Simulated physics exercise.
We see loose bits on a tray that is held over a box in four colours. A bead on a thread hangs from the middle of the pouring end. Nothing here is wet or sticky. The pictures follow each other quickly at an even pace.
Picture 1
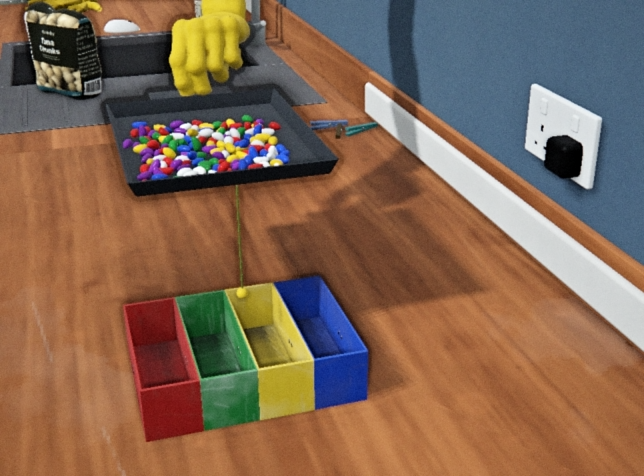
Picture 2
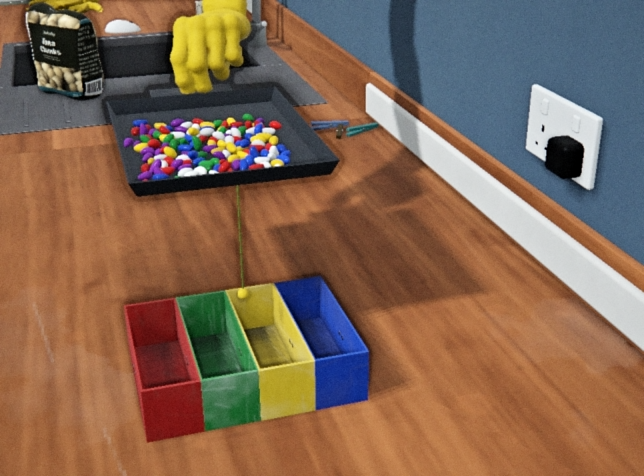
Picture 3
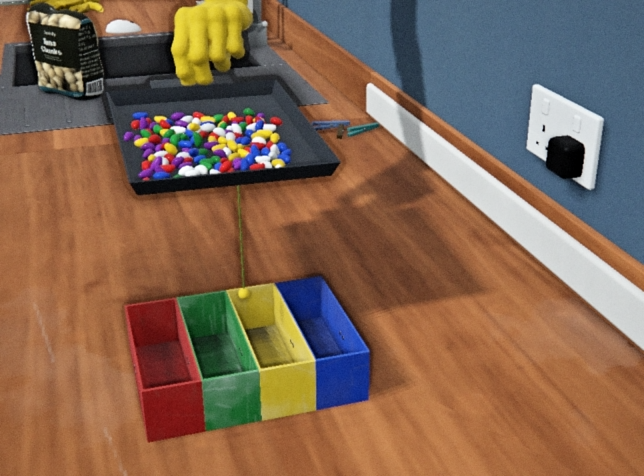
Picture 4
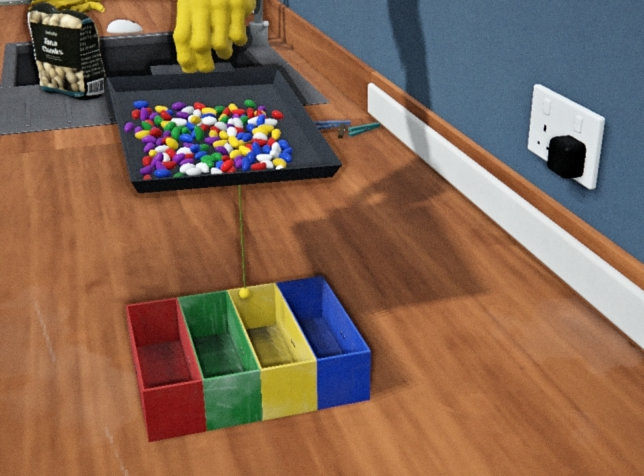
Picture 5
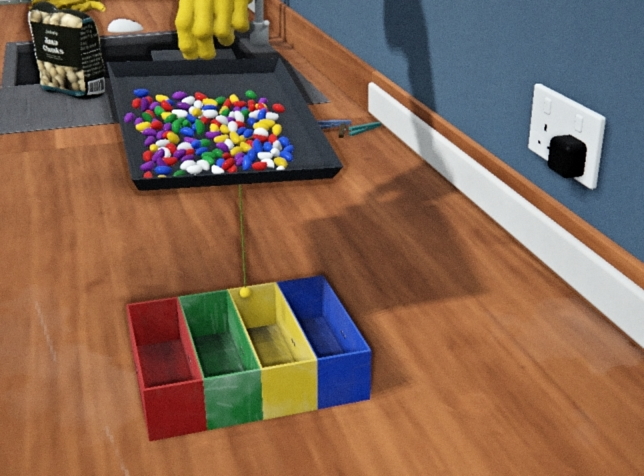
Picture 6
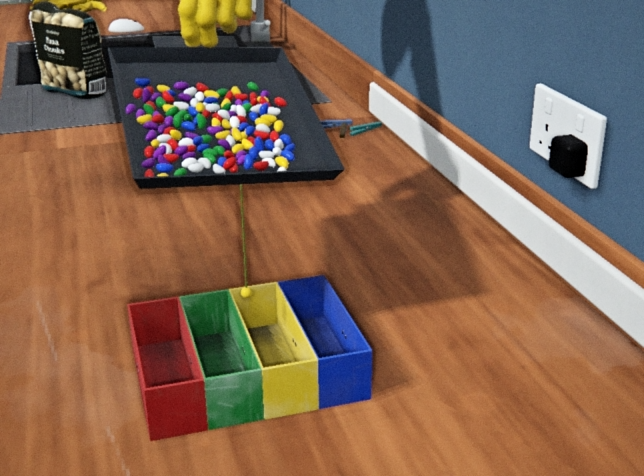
On a wooden floor beside a blue wall, a yellow-gloved hand was behind a black tray of colourful jelly beans as it slowly tilted toward its right front corner, above a still, four-coloured box.
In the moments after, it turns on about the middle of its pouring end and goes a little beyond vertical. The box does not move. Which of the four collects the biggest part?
Fullest: The blue cell.
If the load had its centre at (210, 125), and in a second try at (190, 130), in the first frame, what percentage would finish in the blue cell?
About 40 and 40 per cent.
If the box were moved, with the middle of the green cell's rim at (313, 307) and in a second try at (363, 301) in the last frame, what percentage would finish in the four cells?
In turn 90 and 80 in a hundred.
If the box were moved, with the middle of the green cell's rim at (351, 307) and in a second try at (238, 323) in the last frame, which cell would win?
At the first place that green cell, at the second the blue one.
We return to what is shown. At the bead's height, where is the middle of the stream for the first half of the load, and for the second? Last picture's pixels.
At about (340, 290), then at (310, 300).
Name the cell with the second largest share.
Next in line is the yellow one.
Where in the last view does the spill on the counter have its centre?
At about (398, 352).
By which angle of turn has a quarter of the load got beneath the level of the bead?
At some 90 degrees.
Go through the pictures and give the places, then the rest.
The first frame shows corners of the pouring end (135, 179) and (330, 157), level; middle of the load (211, 146), jelly beans; bead on its thread (243, 293); red cell (172, 406); green cell (230, 395); yellow cell (286, 385); blue cell (341, 375).
The second frame shows corners of the pouring end (136, 180) and (330, 158), level; middle of the load (212, 145).
The third frame shows corners of the pouring end (137, 179) and (332, 160), tipped barely, lowest at the right corner; middle of the load (213, 141).
The fourth frame shows corners of the pouring end (138, 177) and (333, 162), tipped a little, lowest at the right corner; middle of the load (214, 136).
The fifth frame shows corners of the pouring end (139, 175) and (334, 163), tipped a little, lowest at the right corner; middle of the load (215, 130).
The sixth frame shows corners of the pouring end (141, 174) and (336, 165), tipped clearly, lowest at the right corner; middle of the load (216, 124); red cell (176, 405); green cell (234, 395); yellow cell (290, 384); blue cell (345, 375).
Just after the last frame, tray tipped steeply; almost all on the tray; just a few falling or outside the box.
A moment on, tray tipped past a quarter turn; just a few on the tray; roughly a third in the blue cell; about a tenth in the yellow cell; about a tenth in the green cell; roughly a third falling or outside the box.
Further on, tray tipped past a quarter turn; roughly half in the blue cell; roughly a quarter in the yellow cell; about a tenth in the green cell; roughly a quarter falling or outside the box.
When it is over, tray tipped past a quarter turn; roughly half in the blue cell; roughly a quarter in the yellow cell; about a tenth in the green cell; not one in the red cell; roughly a quarter outside the box.
